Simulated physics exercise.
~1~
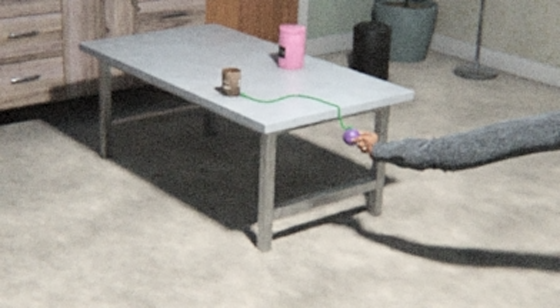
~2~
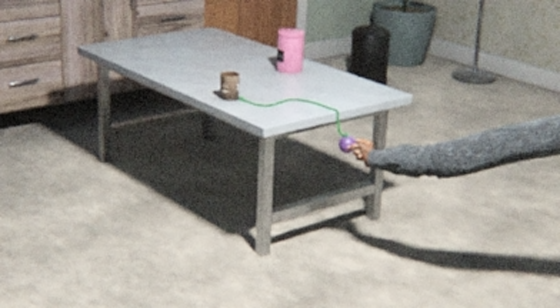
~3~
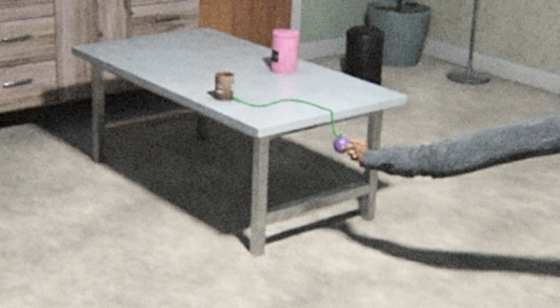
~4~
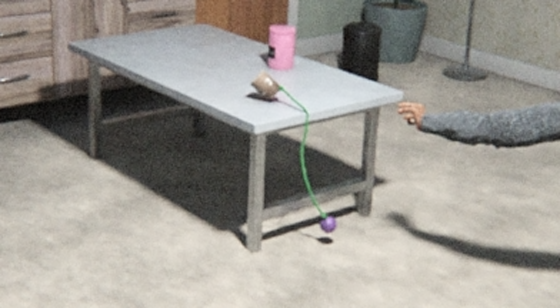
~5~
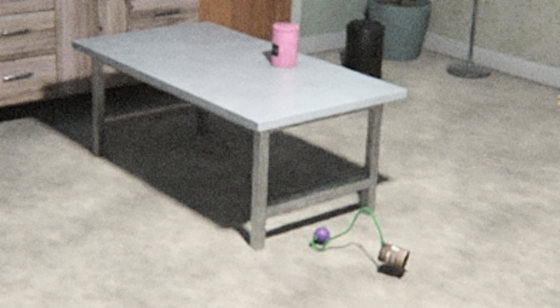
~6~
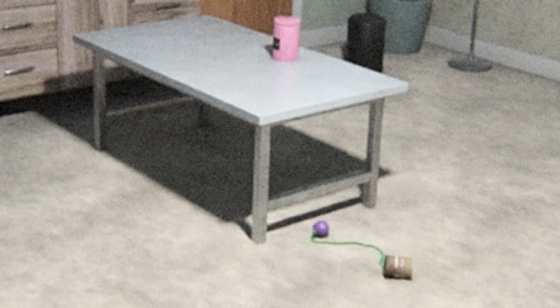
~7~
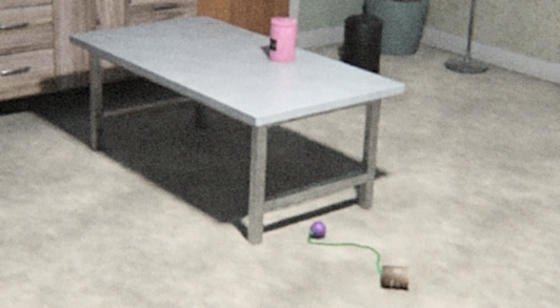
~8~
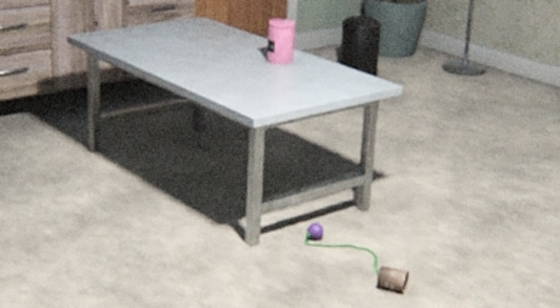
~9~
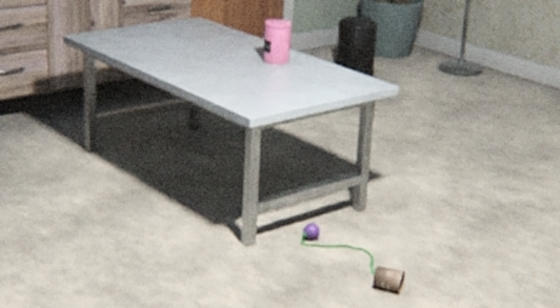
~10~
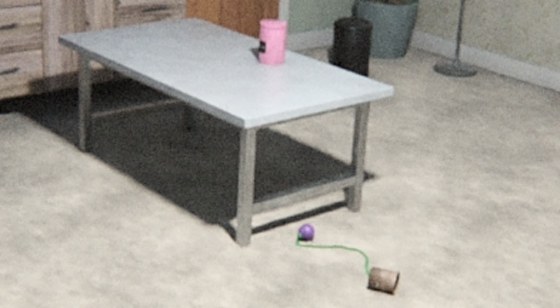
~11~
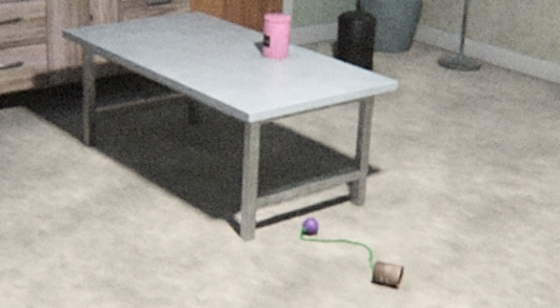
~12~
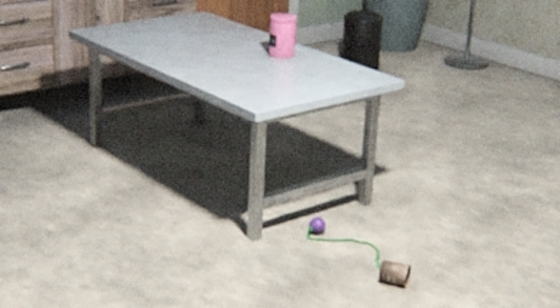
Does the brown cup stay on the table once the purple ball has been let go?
No, the brown cup is dragged off the table by the cord and ends up on its side on the floor, where the purple ball has also dropped.
